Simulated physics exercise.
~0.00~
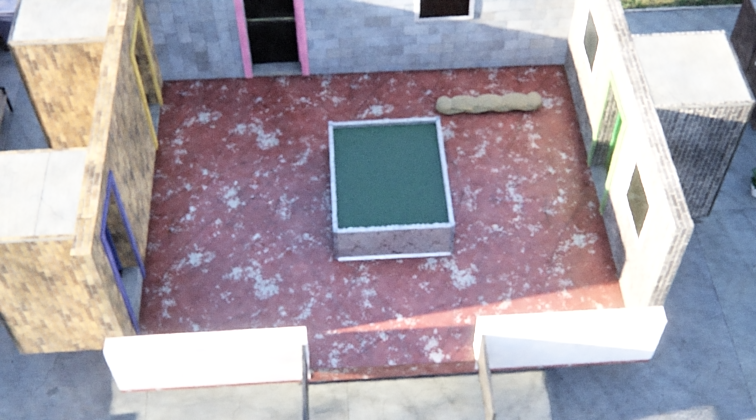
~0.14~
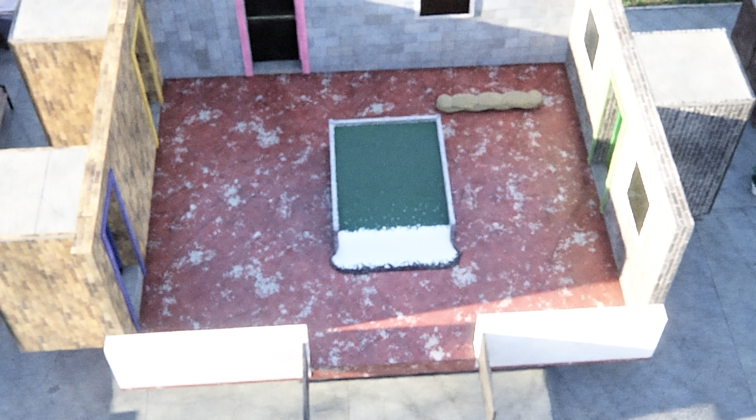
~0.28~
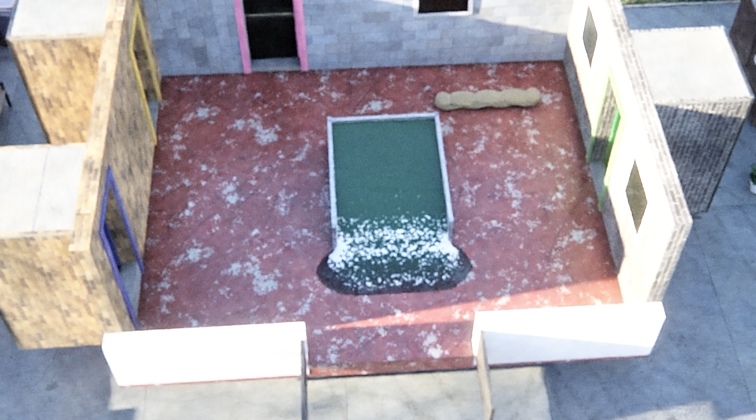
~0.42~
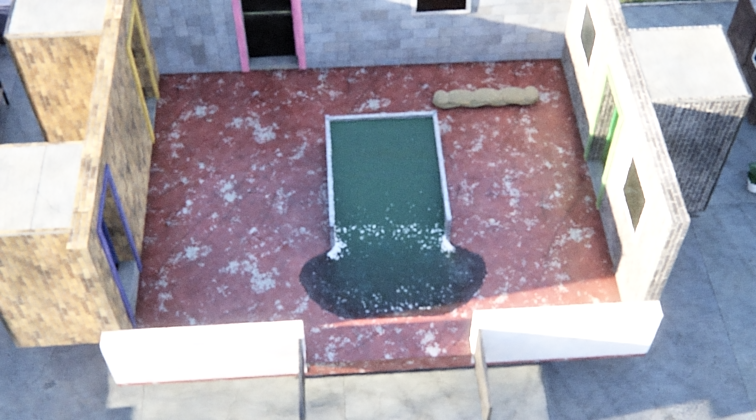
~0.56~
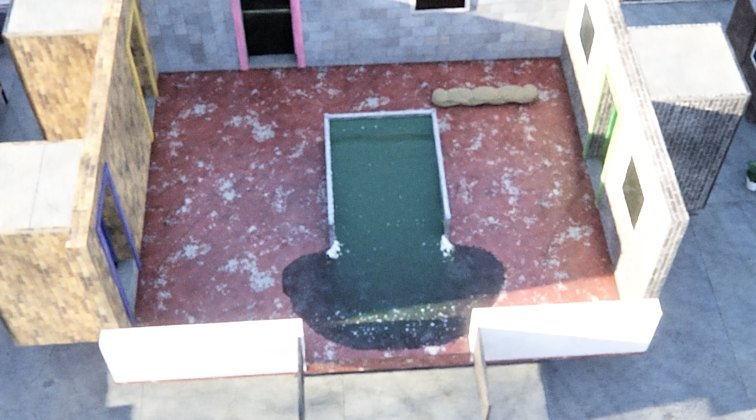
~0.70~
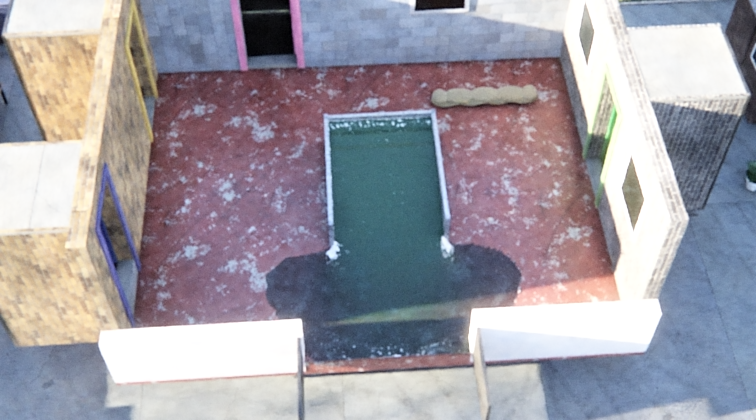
A rectangular tank of green water stood in a walled yard with a reddish, mottled floor, then its near end opened and water poured out, frothing white and spreading darkly toward the near wall.
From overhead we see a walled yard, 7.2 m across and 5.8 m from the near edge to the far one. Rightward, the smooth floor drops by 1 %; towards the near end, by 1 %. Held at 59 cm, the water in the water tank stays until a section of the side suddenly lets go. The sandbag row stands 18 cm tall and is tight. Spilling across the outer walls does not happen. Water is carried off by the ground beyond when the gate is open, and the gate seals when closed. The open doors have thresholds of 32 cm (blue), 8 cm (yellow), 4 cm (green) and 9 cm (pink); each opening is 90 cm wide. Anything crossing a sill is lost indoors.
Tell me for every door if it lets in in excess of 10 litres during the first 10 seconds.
As I see it, at the blue door it looks set to land under the limit, at the yellow door it looks set to land under the limit, at the green door it looks set to land under the limit, at the pink door it looks set to land under the limit.
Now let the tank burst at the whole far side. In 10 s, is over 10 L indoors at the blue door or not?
Compared with the limit, blue is less.
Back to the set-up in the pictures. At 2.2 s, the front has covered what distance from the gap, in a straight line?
Around 4.2 metres.
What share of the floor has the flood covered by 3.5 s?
Wet share: About 30 %.
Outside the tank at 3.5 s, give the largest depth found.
Peak depth: Approx. 18 cm.
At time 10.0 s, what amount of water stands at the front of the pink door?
I'd put it at around 0.0 cm deep.
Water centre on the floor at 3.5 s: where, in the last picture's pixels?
Around (408, 255).
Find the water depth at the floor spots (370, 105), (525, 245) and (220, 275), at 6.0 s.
Taking the spots in order: 0 cm, 2 cm, 2 cm.
After 1.4 s water covers 20 % of the floor and is deepest (26 cm) near (409, 250); blue door not reached, yellow door not reached, green door not reached, pink door not reached.
After 2.2 s water covers 20 % of the floor and is deepest (26 cm) near (626, 330); blue door not reached, yellow door not reached, green door not reached, pink door not reached.
After 3.5 s water covers 30 % of the floor and is deepest (18 cm) near (626, 330); blue door 7 cm at the sill, 0 L in, yellow door not reached, green door 3 cm at the sill, 0 L in, pink door not reached.
After 6.0 s water covers 50 % of the floor and is deepest (10 cm) near (614, 330); blue door 3 cm at the sill, 0 L in, yellow door not reached, green door 3 cm at the sill, 0 L in, pink door not reached.
After 10.0 s water covers 55 % of the floor and is deepest (6 cm) near (614, 330); blue door 1 cm at the sill, 0 L in, yellow door not reached, green door 2 cm at the sill, 0 L in, pink door not reached.
